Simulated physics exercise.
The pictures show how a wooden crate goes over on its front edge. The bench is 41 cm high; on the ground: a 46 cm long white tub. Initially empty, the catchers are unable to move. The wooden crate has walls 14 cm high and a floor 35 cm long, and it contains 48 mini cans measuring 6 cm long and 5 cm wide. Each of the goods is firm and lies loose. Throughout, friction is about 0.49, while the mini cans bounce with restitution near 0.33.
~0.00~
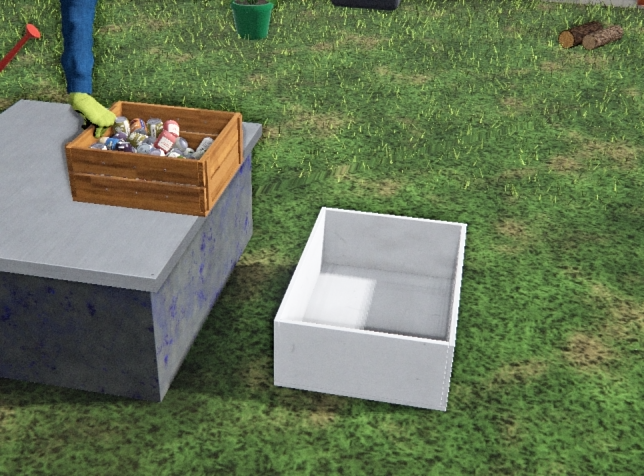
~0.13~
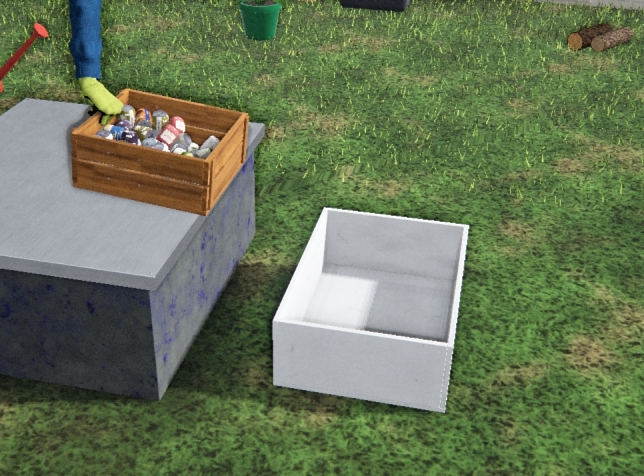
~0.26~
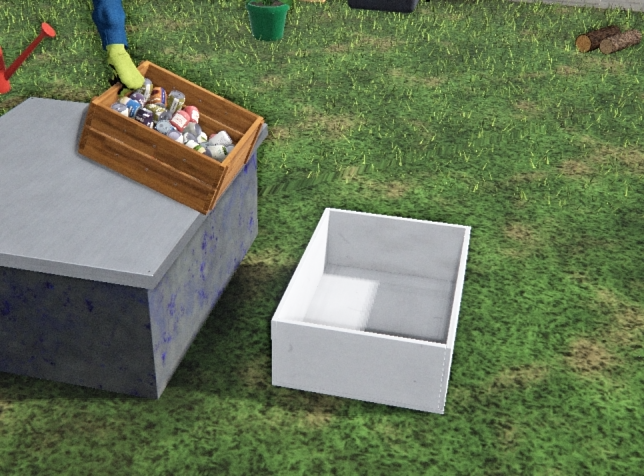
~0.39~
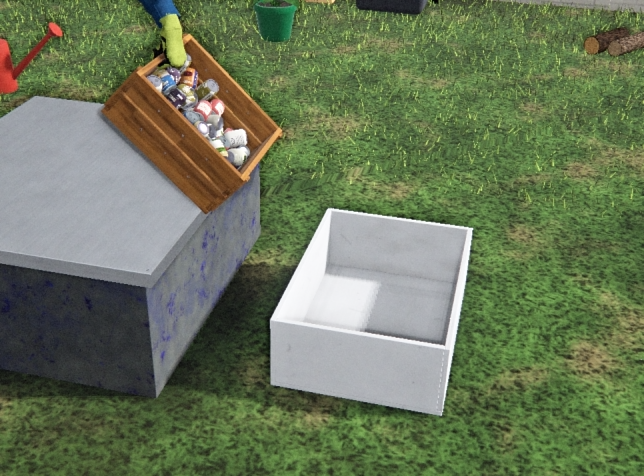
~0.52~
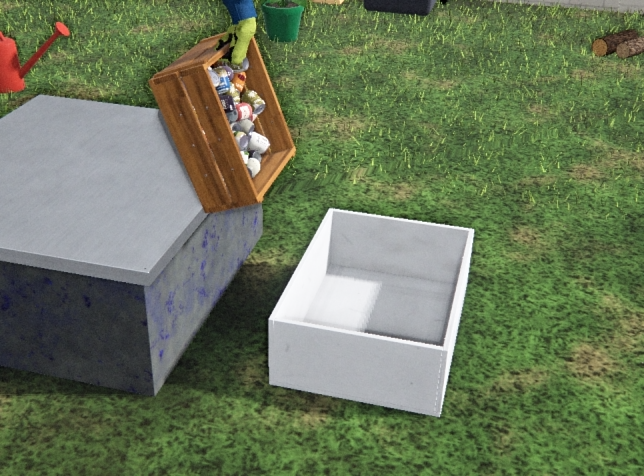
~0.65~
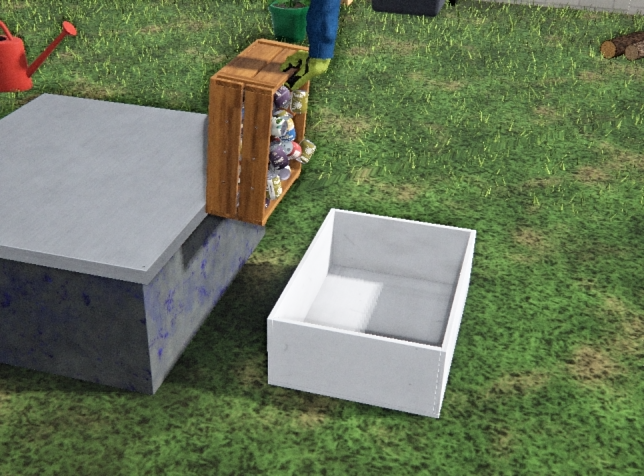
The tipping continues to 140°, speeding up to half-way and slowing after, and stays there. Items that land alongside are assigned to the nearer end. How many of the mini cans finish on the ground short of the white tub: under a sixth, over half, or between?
For the mini cans: Between a sixth and half on the ground short of the white tub.
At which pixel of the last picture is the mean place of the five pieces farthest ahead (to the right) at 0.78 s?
(348, 227).
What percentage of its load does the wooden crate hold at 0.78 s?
Near 60 per cent, give or take.
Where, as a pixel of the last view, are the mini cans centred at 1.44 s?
About (385, 313).
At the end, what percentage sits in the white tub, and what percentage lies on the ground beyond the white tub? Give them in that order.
About 75 and 0 per cent.
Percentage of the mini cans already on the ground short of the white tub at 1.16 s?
Close to 15 in a hundred.
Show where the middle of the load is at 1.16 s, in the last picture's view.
Around (376, 309).
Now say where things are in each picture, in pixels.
In the first frame (each is followed by its nearest rim corner in this view; the camera moves round a little), wooden crate, (198, 161); white tub, (449, 344); 0° from level; none out.
Wooden crate, (205, 160); 6° from level, in the second frame.
Wooden crate, (221, 164); 22° from level, in the third frame.
Wooden crate, (241, 176); 44° from level, in the fourth frame.
Wooden crate, (257, 197); 69° from level, in the fifth frame.
Wooden crate, (263, 220); white tub, (441, 349); 95° from level; none out, in the sixth frame.
After 0.78 s, tilt 117°; 29 still in the wooden crate, 3 in the white tub and 16 in the air.
After 0.93 s, tilt 135°; 9 still in the wooden crate, 24 in the white tub and 15 in the air.
After 1.16 s, tilt 140°; 35 in the white tub, 8 on the ground short of the white tub and 5 in the air.
Final count (at 1.44 s), 36 in the white tub and 12 on the ground short of the white tub. Asked share, 12 of 48, 25 per cent.
